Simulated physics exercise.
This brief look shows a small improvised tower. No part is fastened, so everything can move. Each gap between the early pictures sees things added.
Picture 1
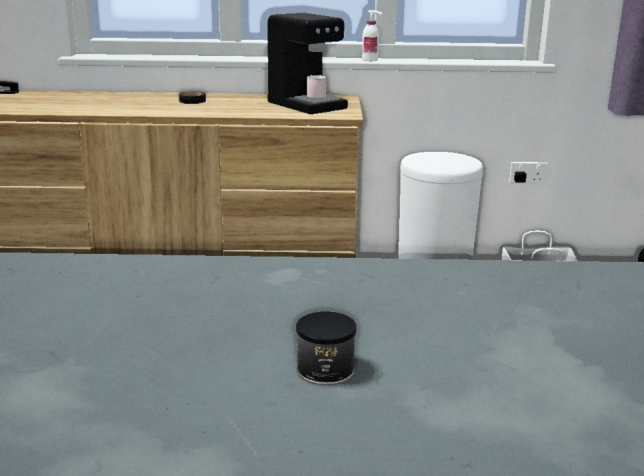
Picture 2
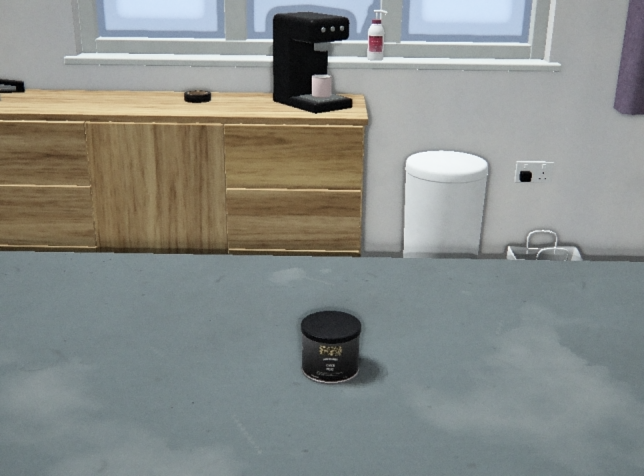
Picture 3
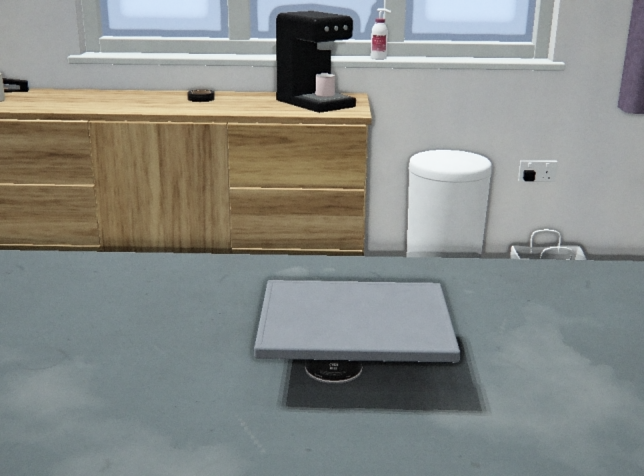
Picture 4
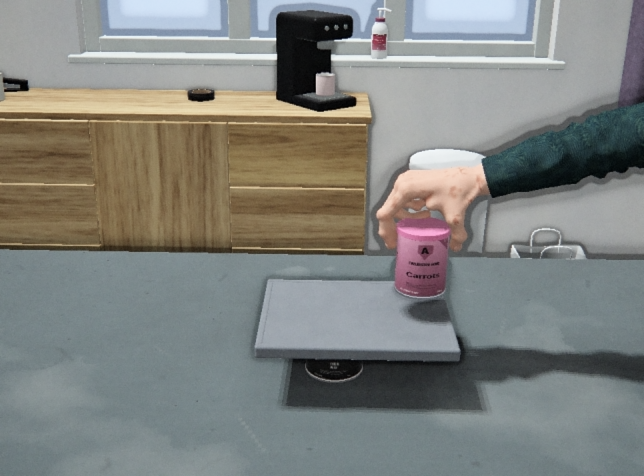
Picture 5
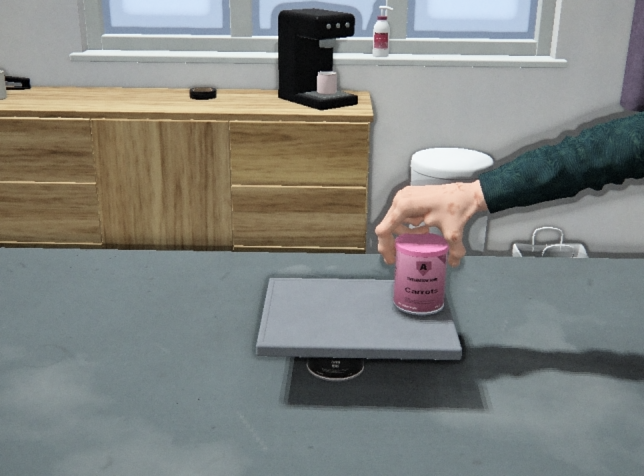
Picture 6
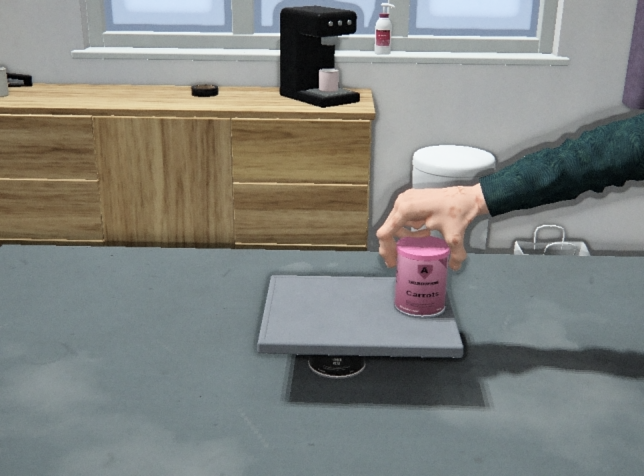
Grey board appearing on top of a small black tub, then a hand lowering a pink tin onto its right side.
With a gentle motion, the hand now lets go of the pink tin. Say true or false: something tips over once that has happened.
True - something tips over.
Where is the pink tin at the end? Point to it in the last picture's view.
Look around (525, 346) in the final frame.
Then, 0.30 s past the last view, pink tin now fallen; grey lid rocked 34° from its first pose.
Then, 0.40 s past the last view, grey lid rocked 36° from its first pose.
Then, 0.50 s past the last view, grey lid rocked 25° from its first pose.
Then, 0.70 s past the last view, grey lid rocked 23° from its first pose.
Finally, fallen, pink tin; moved from the start, grey lid; black tub still in place. Final places as the last picture's camera would see them, pink tin near (525, 346). The stack gives way.
